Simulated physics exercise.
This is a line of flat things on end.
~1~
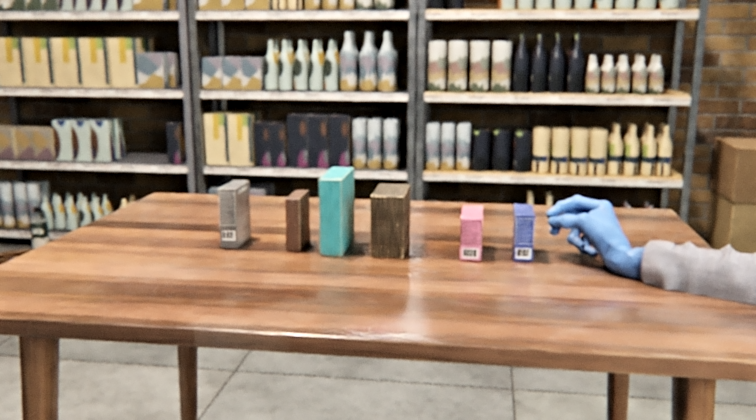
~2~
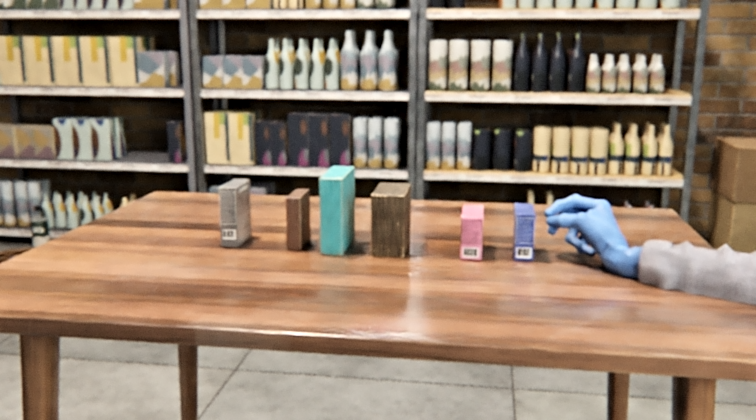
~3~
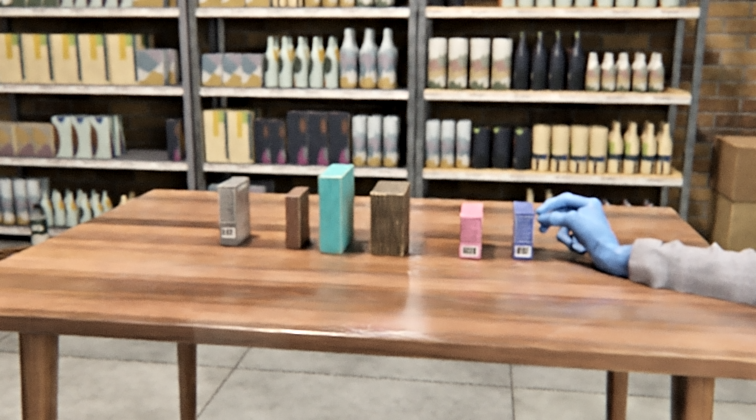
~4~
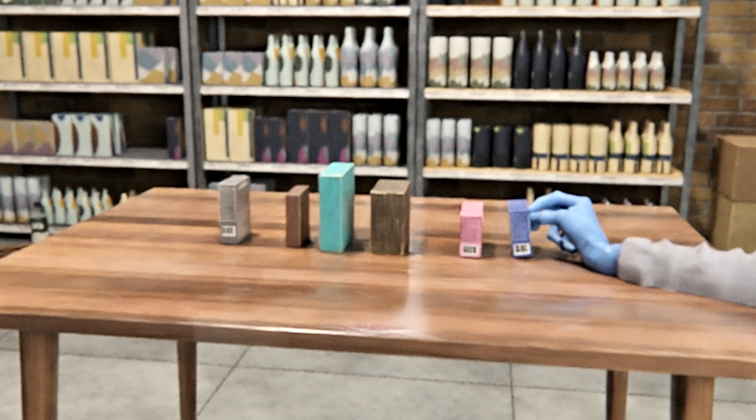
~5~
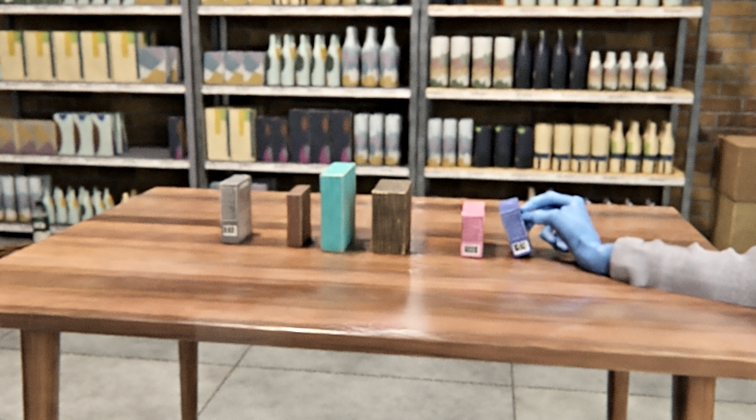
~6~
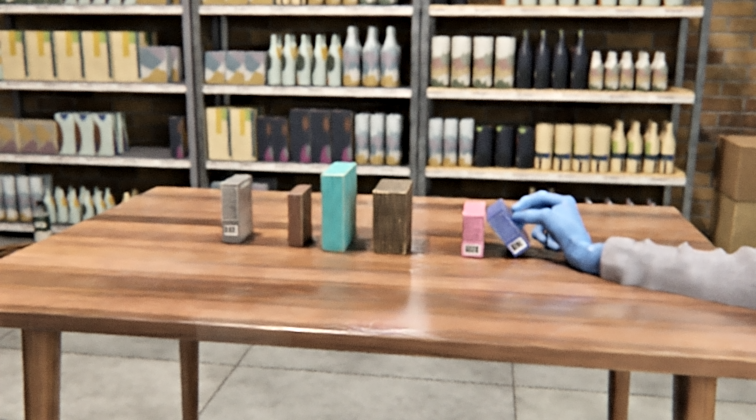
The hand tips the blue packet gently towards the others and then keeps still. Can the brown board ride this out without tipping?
The brown board is still upright.
Then, 0.10 s after the last picture, blue packet 46° over; pink packet tipped 6° from how it was.
Then, 0.20 s after the last picture, blue packet 52° over; pink packet tipped 14° from how it was.
Then, 0.70 s after the last picture, blue packet 52° over; pink packet tipped 15° from how it was.
At rest, left askew, pink packet; the other 3 in place. Seen from the same camera at the end, brown board near (300, 215).
